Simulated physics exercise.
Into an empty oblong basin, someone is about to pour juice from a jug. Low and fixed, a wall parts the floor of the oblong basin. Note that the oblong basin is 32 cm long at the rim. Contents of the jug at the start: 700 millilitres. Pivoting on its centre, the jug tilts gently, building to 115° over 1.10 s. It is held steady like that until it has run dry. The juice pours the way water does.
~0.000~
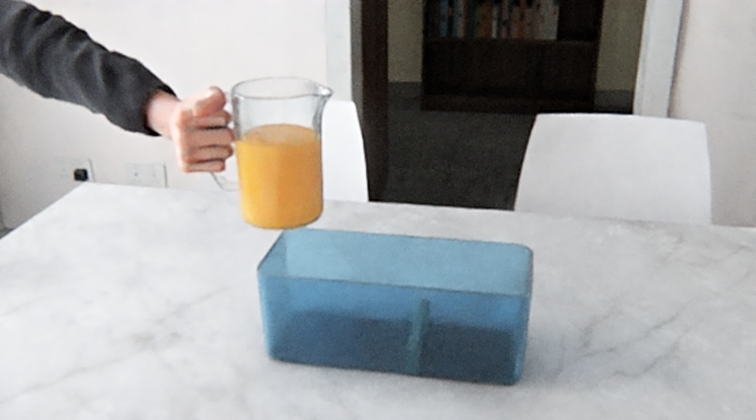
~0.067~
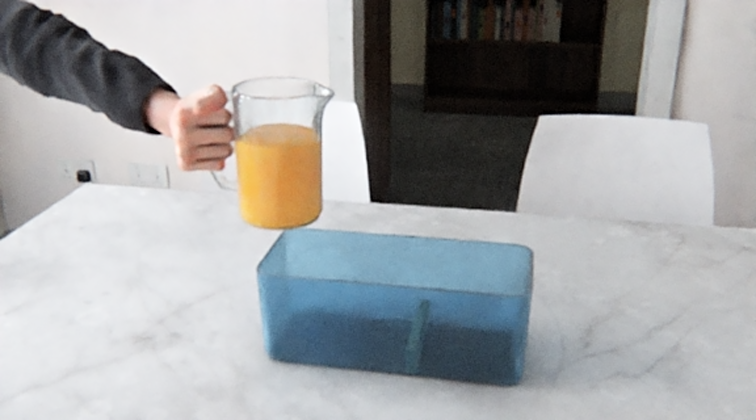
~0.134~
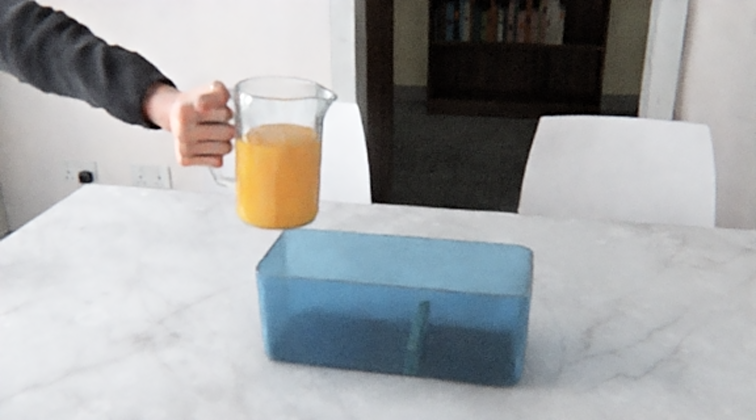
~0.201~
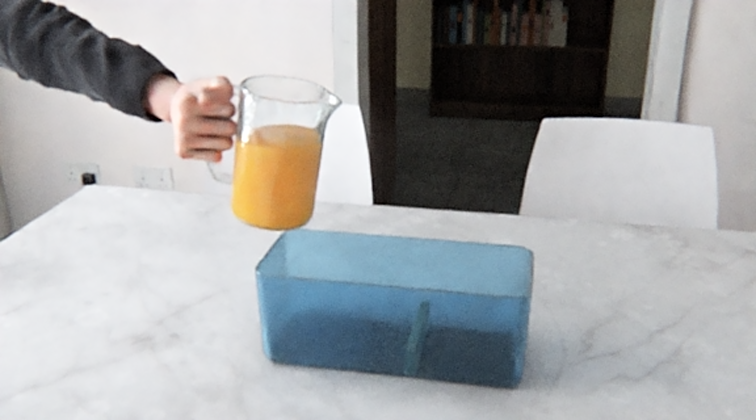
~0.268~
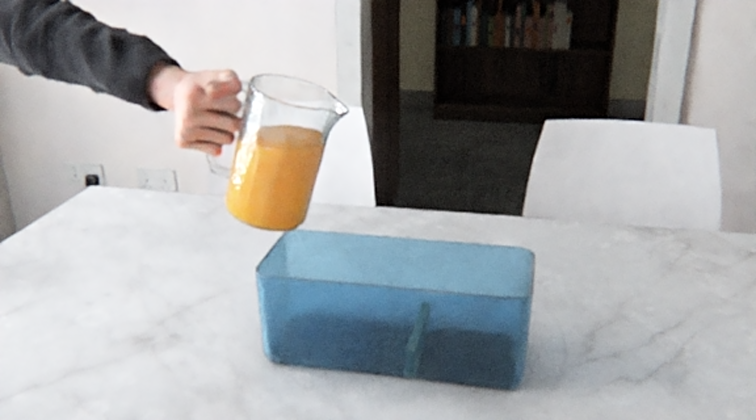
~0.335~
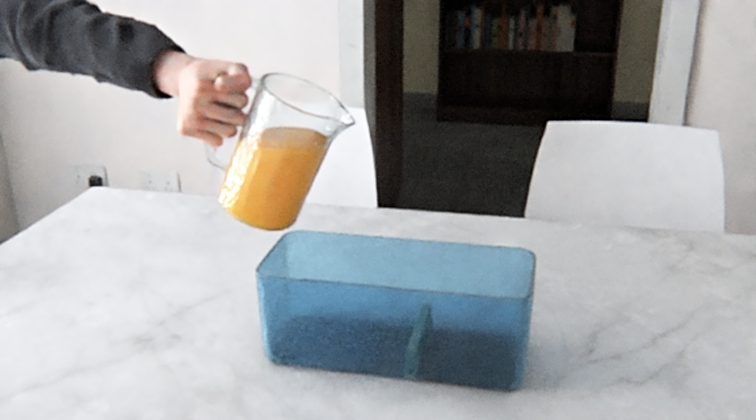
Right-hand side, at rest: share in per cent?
16 per cent.
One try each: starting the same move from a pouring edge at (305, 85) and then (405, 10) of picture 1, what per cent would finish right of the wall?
I'd say 10 percent on the first go, 60 percent on the next.
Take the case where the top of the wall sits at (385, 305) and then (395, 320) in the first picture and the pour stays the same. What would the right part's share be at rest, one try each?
It comes to 65 per cent, and then 55 per cent.
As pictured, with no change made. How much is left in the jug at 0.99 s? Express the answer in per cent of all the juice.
26 %.
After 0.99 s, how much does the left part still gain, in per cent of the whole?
Near 26 in a hundred.
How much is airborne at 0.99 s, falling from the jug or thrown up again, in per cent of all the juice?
I'd say some 16 per cent is in the air.
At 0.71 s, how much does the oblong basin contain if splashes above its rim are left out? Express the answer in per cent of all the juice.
Some 1 per cent.
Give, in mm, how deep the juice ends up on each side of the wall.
About 26 mm left, about 8 mm right.
By 0.71 s the tilt is 83° and 88 per cent is still to pour, 1 is left of the wall and 0 right of it.
By 0.99 s the tilt is 112° and 27 per cent is still to pour, 52 is left of the wall and 6 right of it.
By 1.28 s the tilt is 115° and 1 per cent is still to pour, 83 is left of the wall and 9 right of it.
By 1.60 s the tilt is 115° and 0 per cent is still to pour, 80 is left of the wall and 15 right of it.
At rest 79 per cent lies left of the wall, 16 right of it and 5 outside.
